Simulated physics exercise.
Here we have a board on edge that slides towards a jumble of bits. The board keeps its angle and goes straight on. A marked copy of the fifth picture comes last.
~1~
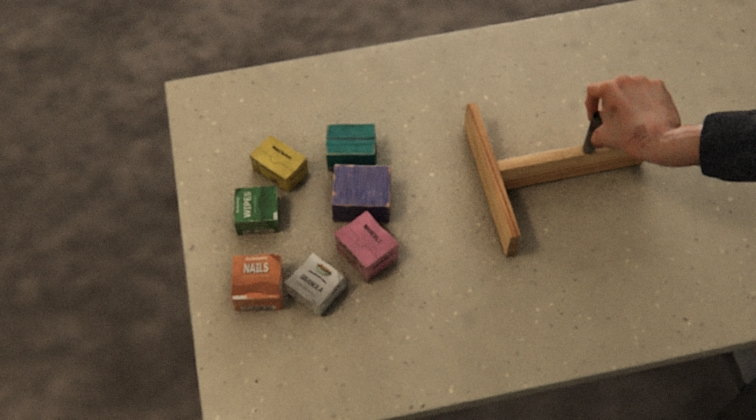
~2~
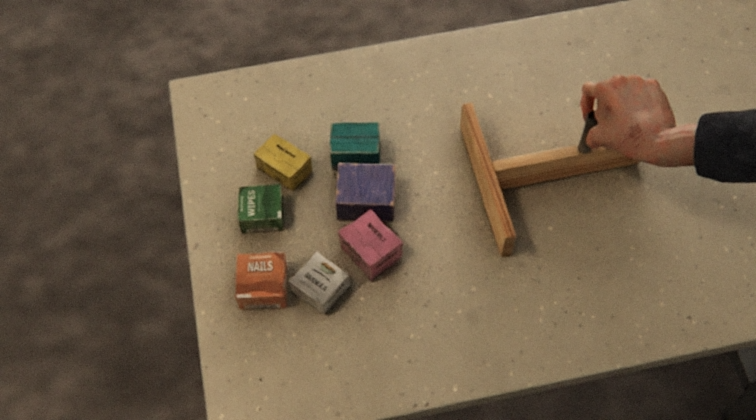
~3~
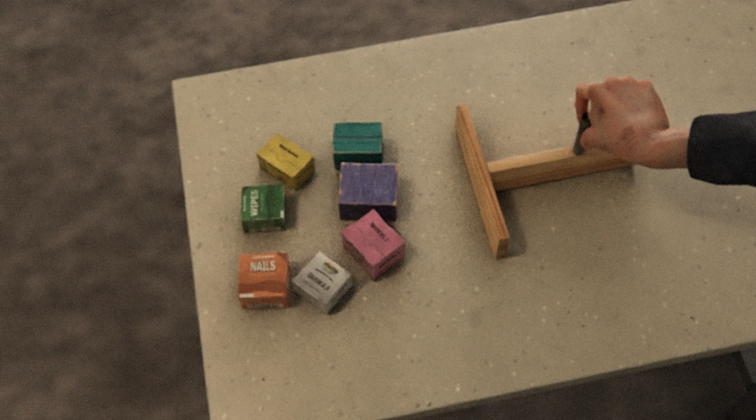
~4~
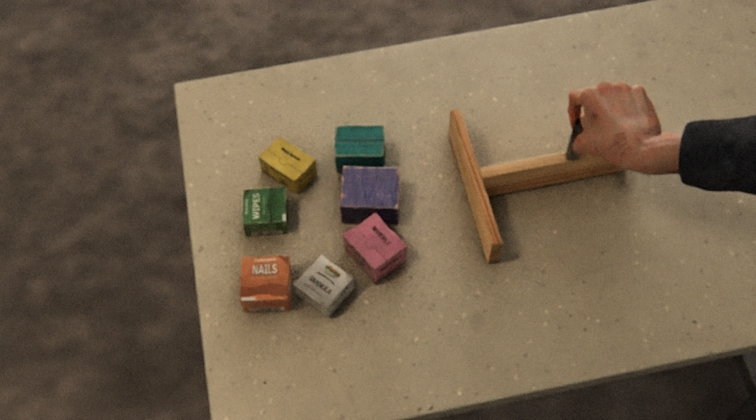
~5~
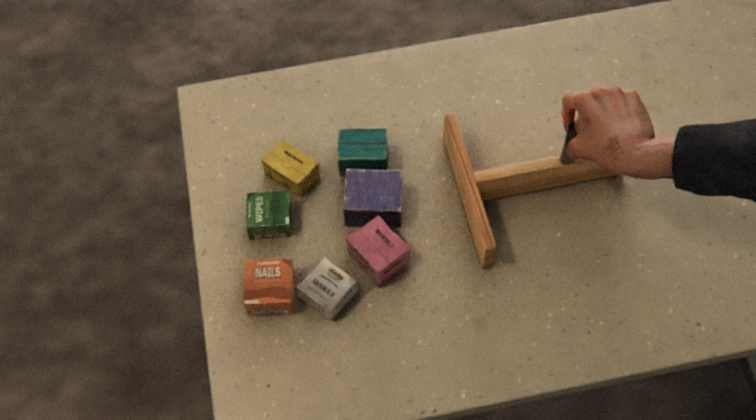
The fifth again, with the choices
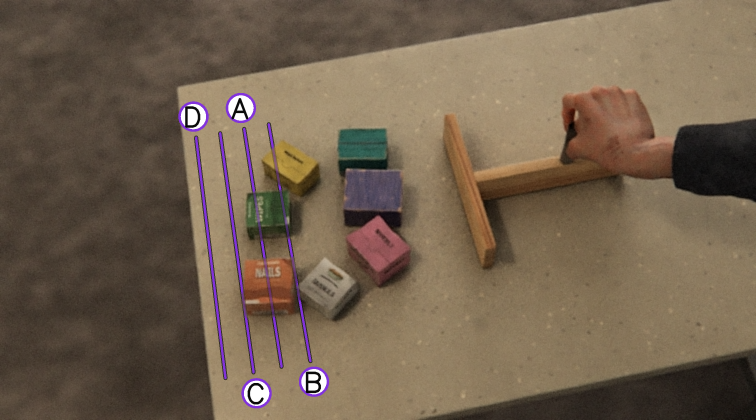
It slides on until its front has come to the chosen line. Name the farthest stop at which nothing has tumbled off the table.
Stop at B.
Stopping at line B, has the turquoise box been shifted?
Yes.
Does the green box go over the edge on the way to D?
Yes.
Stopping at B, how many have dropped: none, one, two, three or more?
The count is none.
On the marked copy, A at (261, 238); B at (288, 233); C at (236, 243); D at (210, 248).
Following B. Soon after the start, board (404, 190); turquoise box (359, 153); blue block (366, 202).
Later, board (338, 203); orange box (263, 288); green box (253, 219).
In the end, board (289, 212); green box (205, 228); yellow box (210, 172); nothing has fallen.
As for the rest, A drops the yellow box, orange box and green box; C drops the yellow box, orange box and green box; D drops the yellow box, turquoise box, pink packet, orange box, green box and blue block.
